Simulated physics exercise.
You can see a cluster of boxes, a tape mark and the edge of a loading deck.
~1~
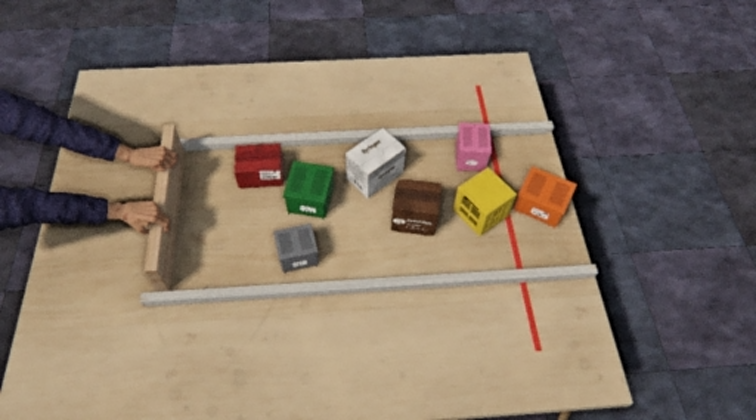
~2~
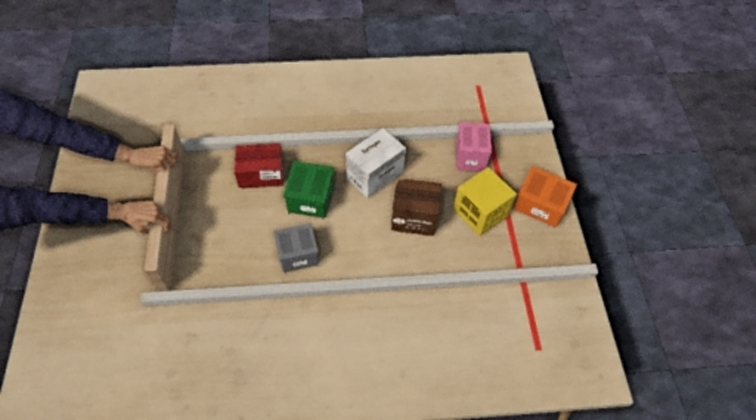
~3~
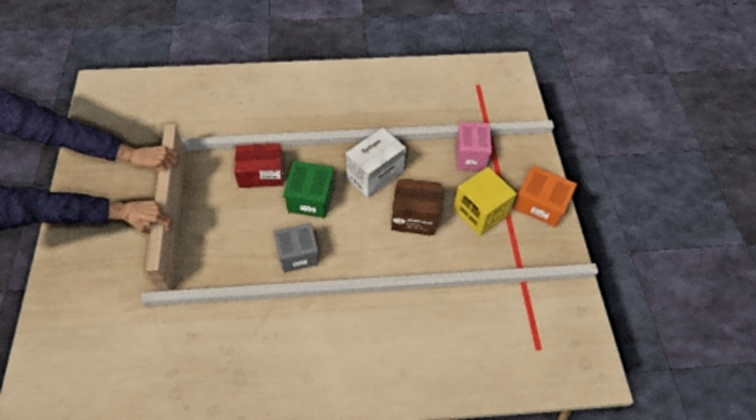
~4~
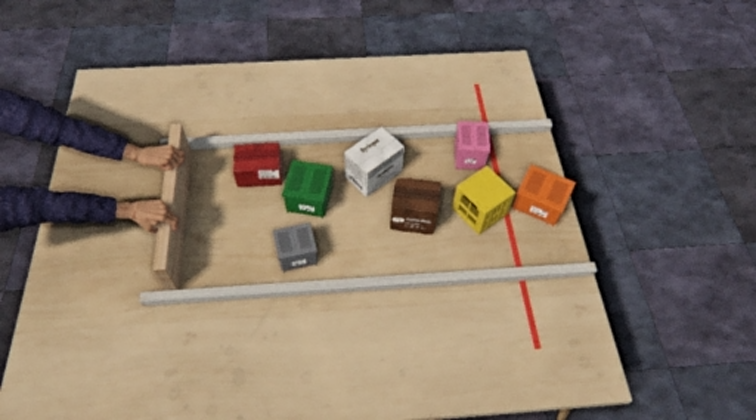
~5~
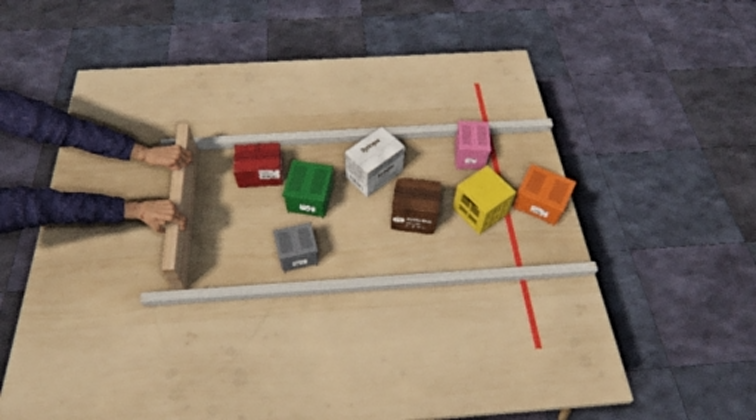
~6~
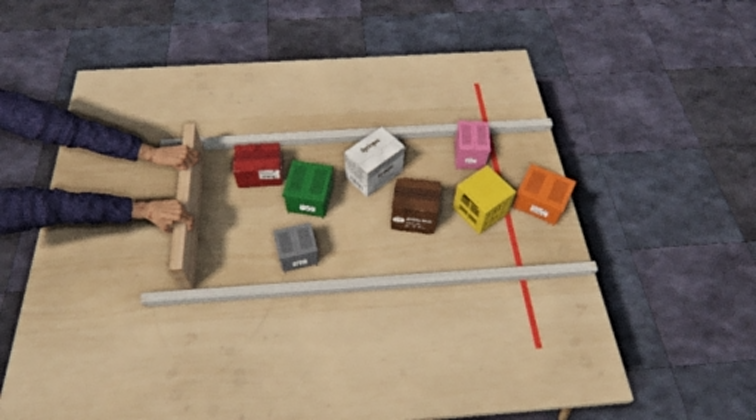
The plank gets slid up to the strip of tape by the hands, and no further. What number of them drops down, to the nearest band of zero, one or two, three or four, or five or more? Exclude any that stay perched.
Count: Three or four.
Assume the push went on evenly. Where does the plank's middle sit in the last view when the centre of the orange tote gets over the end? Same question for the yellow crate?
Its middle is around (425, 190) and around (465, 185).
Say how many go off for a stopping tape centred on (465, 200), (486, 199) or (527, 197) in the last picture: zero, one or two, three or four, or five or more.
One or two; 3 or 4; at least five.
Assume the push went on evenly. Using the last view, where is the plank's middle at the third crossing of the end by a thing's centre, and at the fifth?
First around (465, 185), then around (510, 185).
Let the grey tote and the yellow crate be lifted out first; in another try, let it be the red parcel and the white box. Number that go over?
Count: 3 (first case); 1 (second).
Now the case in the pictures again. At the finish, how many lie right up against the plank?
That makes 3.
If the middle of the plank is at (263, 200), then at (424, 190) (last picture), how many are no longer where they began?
First 2 and then 8.
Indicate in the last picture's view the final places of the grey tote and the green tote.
Reading them off: First (535, 235); then (528, 193).
Soon after, none off yet; orange tote at rest near (543, 195); pink tote at rest near (472, 146); yellow crate at rest near (483, 200).
After that, none off yet; orange tote at rest near (543, 195); pink tote displaced a little near (481, 144); yellow crate displaced a little near (489, 200).
And then, none off yet; orange tote tilting well over near (597, 205); pink tote displaced well along near (544, 139); yellow crate displaced well along near (561, 204).
In the end, the number that fall off is three or four; gone, white box, yellow crate, pink tote and orange tote.
